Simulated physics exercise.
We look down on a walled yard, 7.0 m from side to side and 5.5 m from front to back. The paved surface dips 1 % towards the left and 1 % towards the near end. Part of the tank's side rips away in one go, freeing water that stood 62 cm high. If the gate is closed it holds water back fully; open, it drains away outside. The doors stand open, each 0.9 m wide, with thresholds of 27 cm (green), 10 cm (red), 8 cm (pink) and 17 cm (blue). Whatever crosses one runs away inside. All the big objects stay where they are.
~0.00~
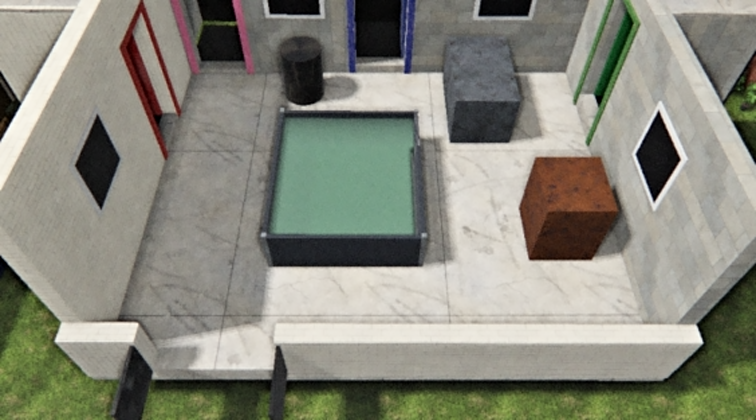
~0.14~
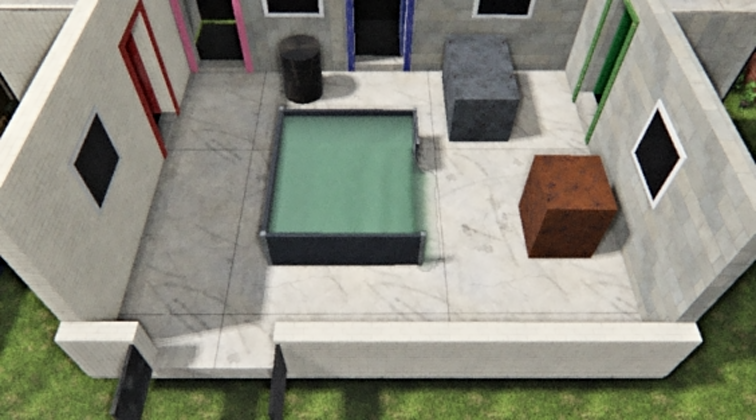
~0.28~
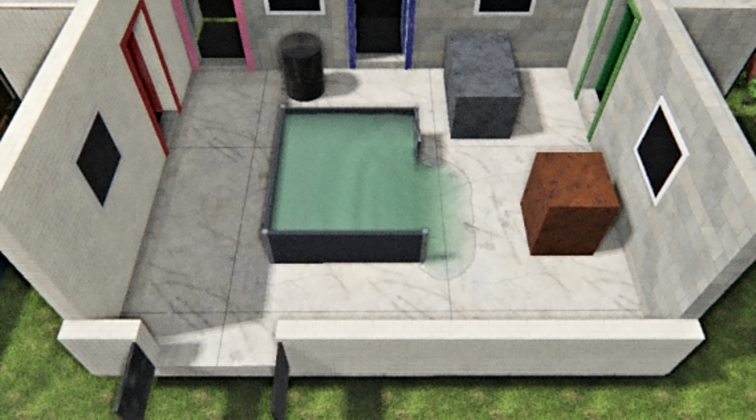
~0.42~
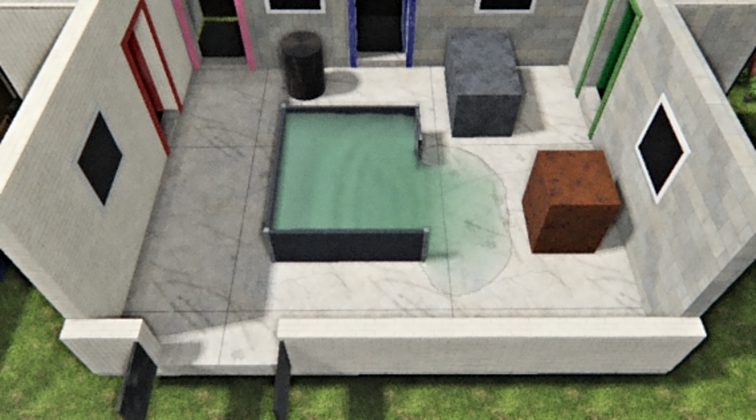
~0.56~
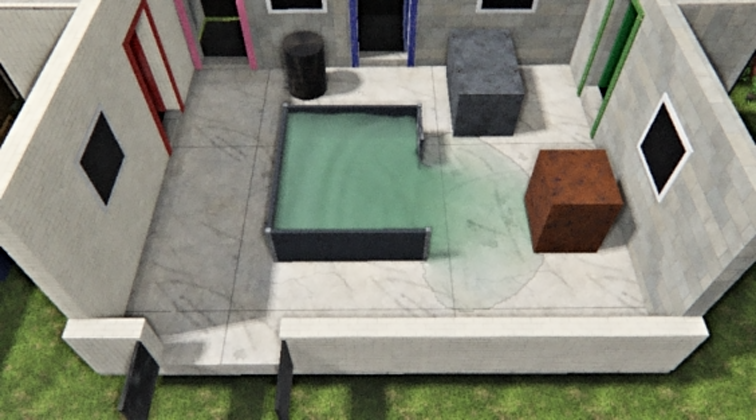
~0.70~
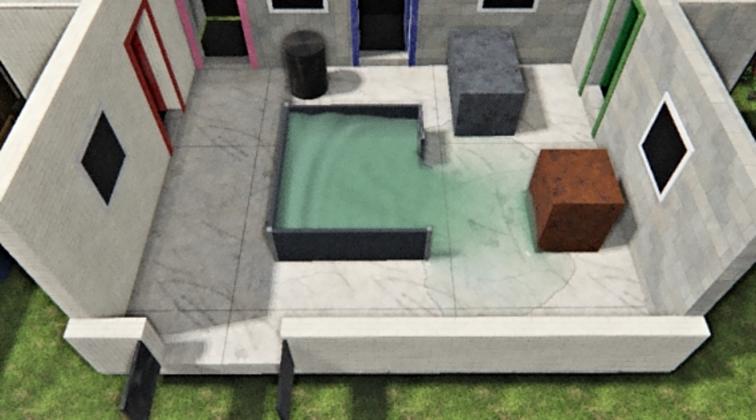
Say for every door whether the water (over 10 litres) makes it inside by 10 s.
Door by door: At the green door it stays under the limit; at the red door it stays under the limit; at the pink door it keeps below the limit; at the blue door it does not reach the limit.
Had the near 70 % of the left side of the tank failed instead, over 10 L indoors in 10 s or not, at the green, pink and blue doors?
Then: Green below, pink above, blue below.
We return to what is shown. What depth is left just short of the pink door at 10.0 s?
Some 6.5 cm.
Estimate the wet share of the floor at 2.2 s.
Some 35 per cent of it.
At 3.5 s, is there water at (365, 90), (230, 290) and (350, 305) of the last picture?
In turn: Still dry, dry, flooded.
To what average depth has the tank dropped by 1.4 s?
Some 39 cm.
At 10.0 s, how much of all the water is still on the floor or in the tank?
About 96 per cent.
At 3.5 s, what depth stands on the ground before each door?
Depths in cm: Green 16, red 0, pink 0, blue 3.
After 1.4 s water covers 30 % of the floor and is deepest (44 cm) near (517, 228); green door not reached, red door not reached, pink door not reached, blue door not reached.
After 2.2 s water covers 35 % of the floor and is deepest (44 cm) near (637, 342); green door 20 cm at the sill, 0 L in, red door not reached, pink door not reached, blue door not reached.
After 3.5 s water covers 50 % of the floor and is deepest (32 cm) near (538, 343); green door 16 cm at the sill, 0 L in, red door not reached, pink door not reached, blue door not reached.
After 6.0 s water covers 75 % of the floor and is deepest (26 cm) near (510, 81); green door 19 cm at the sill, 0 L in, red door not reached, pink door 1 cm at the sill, 0 L in, blue door 2 cm at the sill, 0 L in.
After 10.0 s water covers 95 % of the floor and is deepest (14 cm) near (117, 346); green door 10 cm at the sill, 0 L in, red door 8 cm at the sill, 0 L in, pink door 7 cm at the sill, 0 L in, blue door 5 cm at the sill, 0 L in.
